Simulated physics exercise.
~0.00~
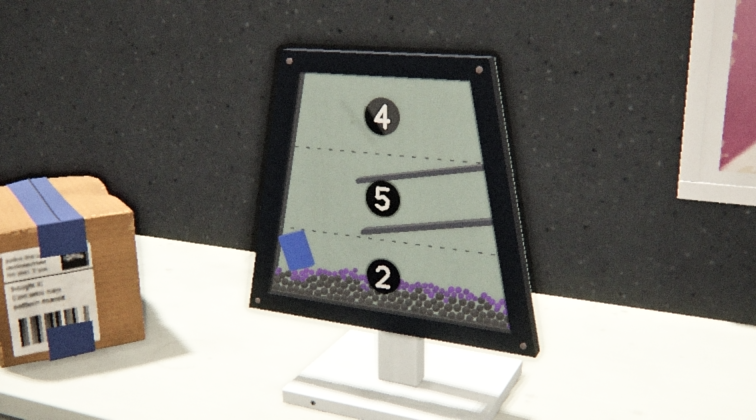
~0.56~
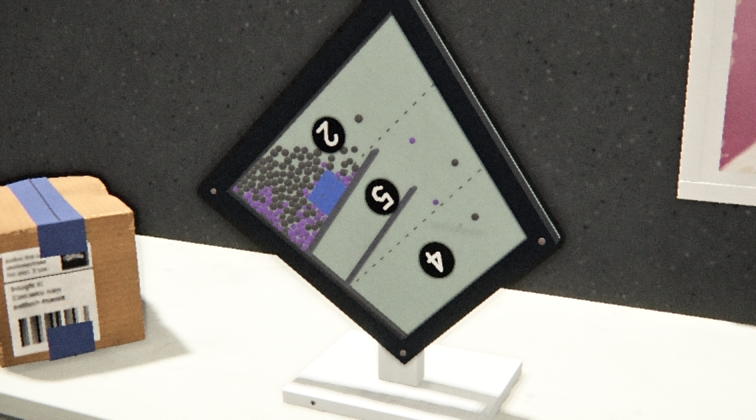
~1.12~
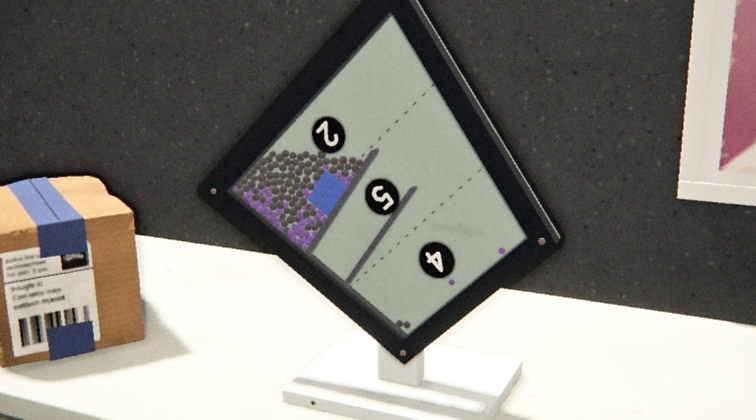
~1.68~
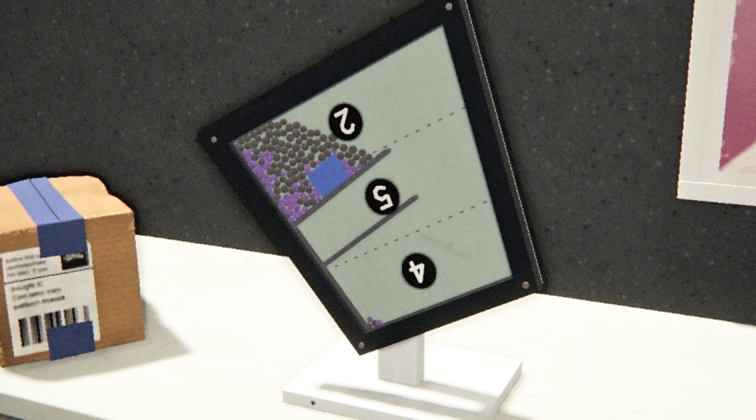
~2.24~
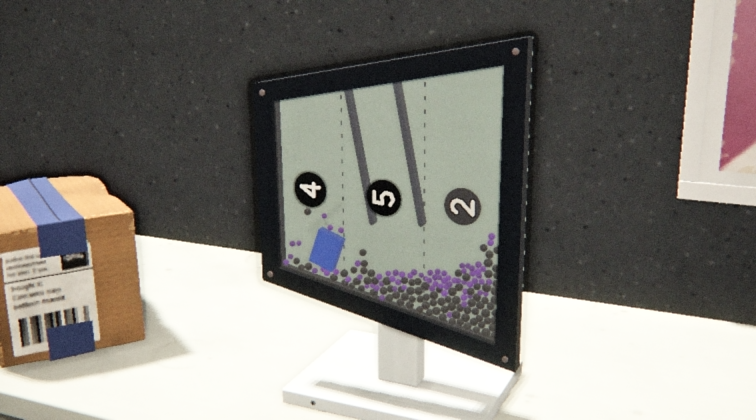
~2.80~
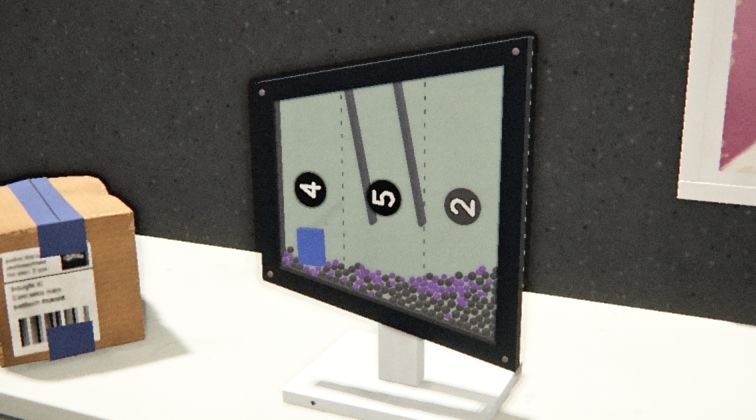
A dark-framed clear box of black and purple beads with a loose blue block turned clockwise on its stand, paused, then turned further onto its side, the beads sliding and settling along the bottom with the block resting at the left.
